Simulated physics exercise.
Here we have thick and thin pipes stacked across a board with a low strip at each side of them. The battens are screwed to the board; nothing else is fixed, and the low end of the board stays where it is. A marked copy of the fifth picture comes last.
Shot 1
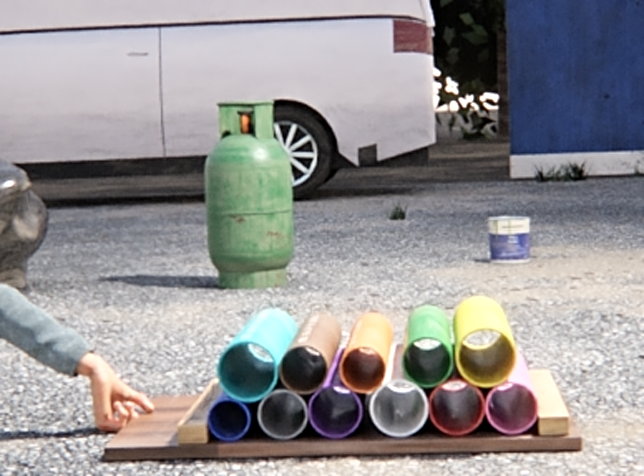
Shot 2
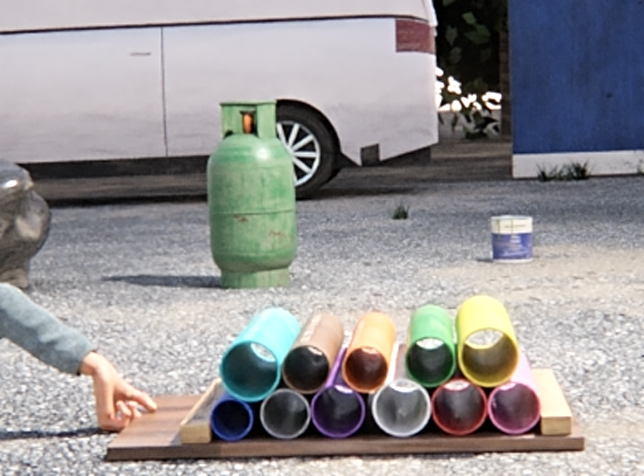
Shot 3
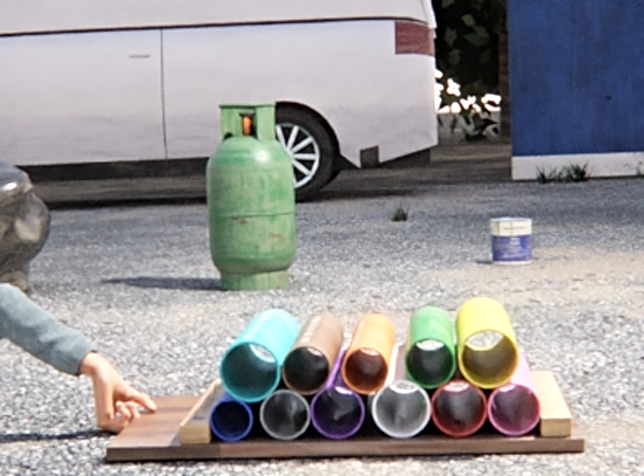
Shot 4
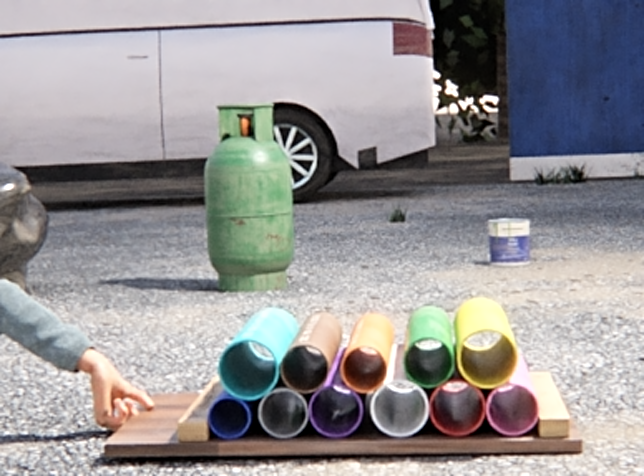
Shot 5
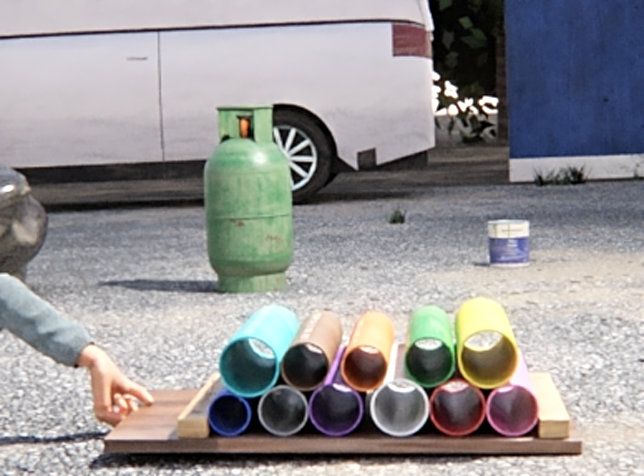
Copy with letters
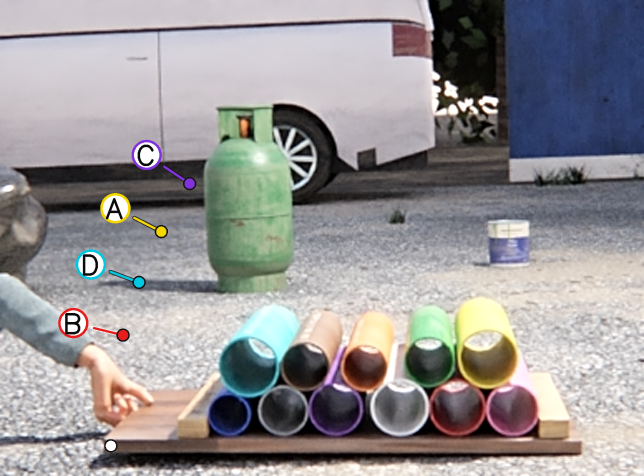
On a gravel lot, a hand rests at the board's left end beside stacked colourful pipes.
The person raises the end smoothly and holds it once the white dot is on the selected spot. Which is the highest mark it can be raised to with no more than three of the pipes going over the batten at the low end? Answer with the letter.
Stop at A.
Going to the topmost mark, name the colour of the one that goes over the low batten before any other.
First is the yellow one.
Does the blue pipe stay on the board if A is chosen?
The blue pipe: Yes.
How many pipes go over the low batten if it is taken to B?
At B the number is none.
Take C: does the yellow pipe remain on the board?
No, with C.
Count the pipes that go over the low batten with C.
At C the number is five.
On the marked copy, A at (162, 232); B at (123, 335); C at (190, 184); D at (139, 282); the white dot at (111, 446).
Taking A. A third of the way, board at 17°.
Two thirds of the way, board at 29°.
When it is over, board at 29°, one over the low batten (yellow).
As for the rest, B none over the low batten; C five over the low batten; D none over the low batten.
